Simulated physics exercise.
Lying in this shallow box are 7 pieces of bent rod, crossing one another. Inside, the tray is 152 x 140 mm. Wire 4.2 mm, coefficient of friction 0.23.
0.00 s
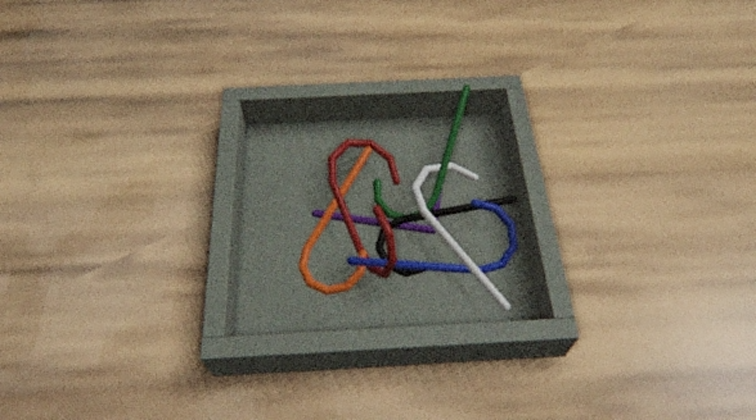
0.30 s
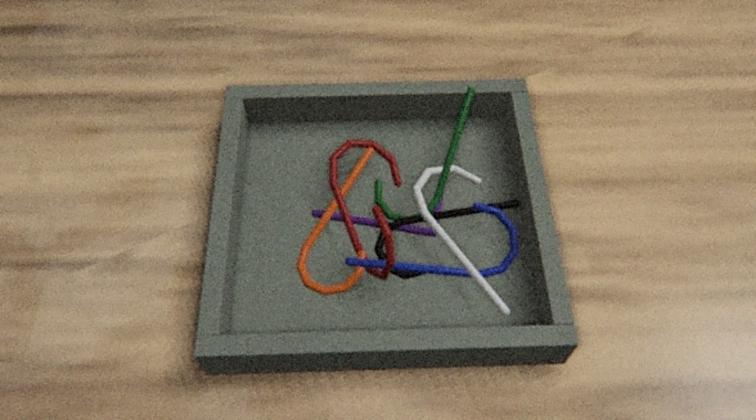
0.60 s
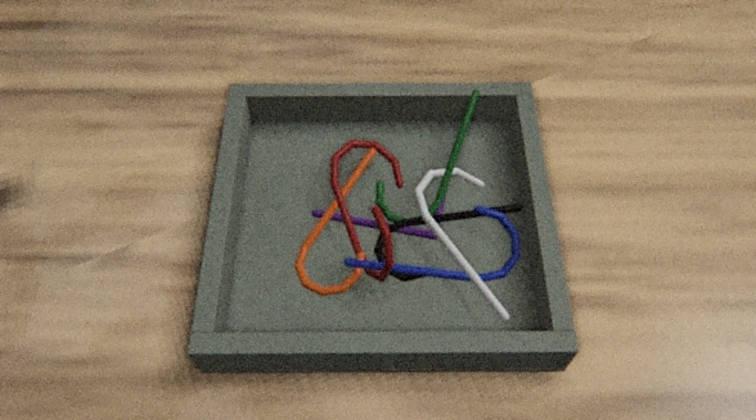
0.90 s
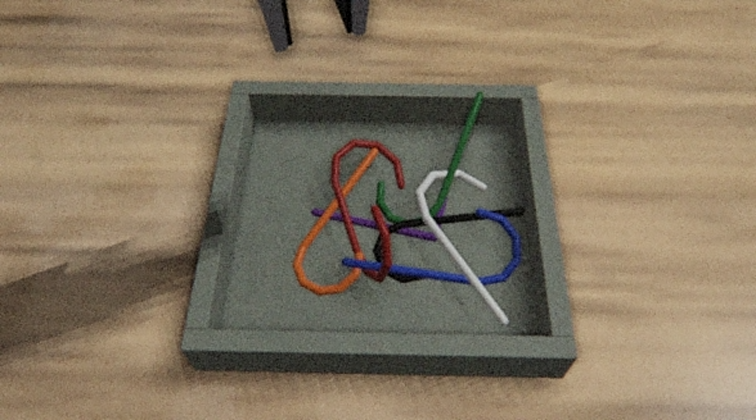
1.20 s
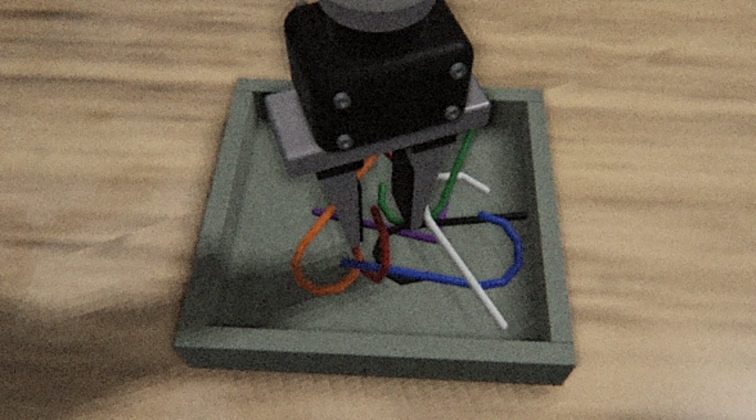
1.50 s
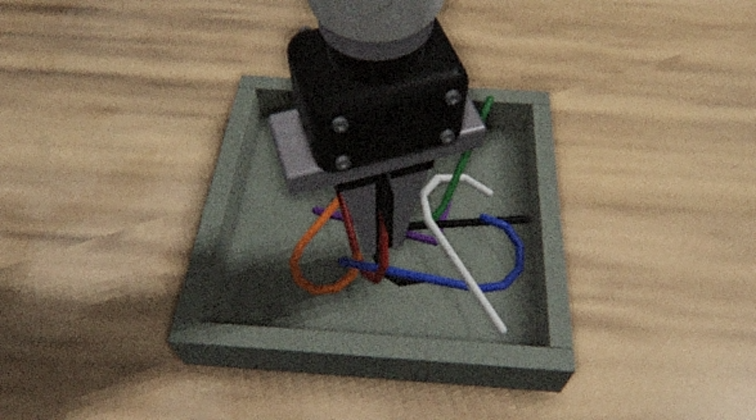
A robotic gripper enters from the top, above a shallow gray tray where seven bent rods in different colours lie crossed over one another. It lowers into the tray, its fingers open around the red hook, then closes them on it while the other rods stay in place.
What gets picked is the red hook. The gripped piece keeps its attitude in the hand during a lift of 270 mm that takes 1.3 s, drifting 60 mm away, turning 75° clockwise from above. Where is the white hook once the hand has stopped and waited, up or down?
That one fails to lift off.
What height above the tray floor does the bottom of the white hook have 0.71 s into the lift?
0 mm.
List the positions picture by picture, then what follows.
Fingers out of view, 202 mm above the grip; white hook from (475, 178) to (506, 307), passing over green hook, over black hook; red hook from (377, 209) to (396, 181), passing over purple key, under orange hook, over black hook, in the first frame.
Fingers out of view, 202 mm above the grip; white hook from (478, 181) to (506, 312), passing over green hook, over black hook; blue hook from (476, 206) to (349, 262), passing over red hook, over black hook, in the second frame.
Fingers out of view, 189 mm above the grip; purple key from (442, 196) to (316, 213), passing under green hook, under red hook; black hook from (424, 273) to (519, 208), passing under red hook, under blue hook, under white hook, in the third frame.
Fingers out of view, 101 mm above the grip; green hook from (381, 185) to (480, 95), passing over purple key, under white hook; orange hook from (359, 256) to (374, 152), passing over red hook, in the fourth frame.
Fingers (378, 203) 13 mm above the grip, in the fifth frame.
Fingers (377, 219) closed on the red hook; white hook from (489, 193) to (502, 330), in the sixth frame.
After 1.89 s, lowest point more than 20 mm over the tray floor, red hook 58 mm.
After 2.21 s, lowest point more than 20 mm over the tray floor, red hook 158 mm.
After 2.80 s, lowest point more than 20 mm over the tray floor, red hook 272 mm.
End, hanging red hook 272 mm; the other 6 are down.
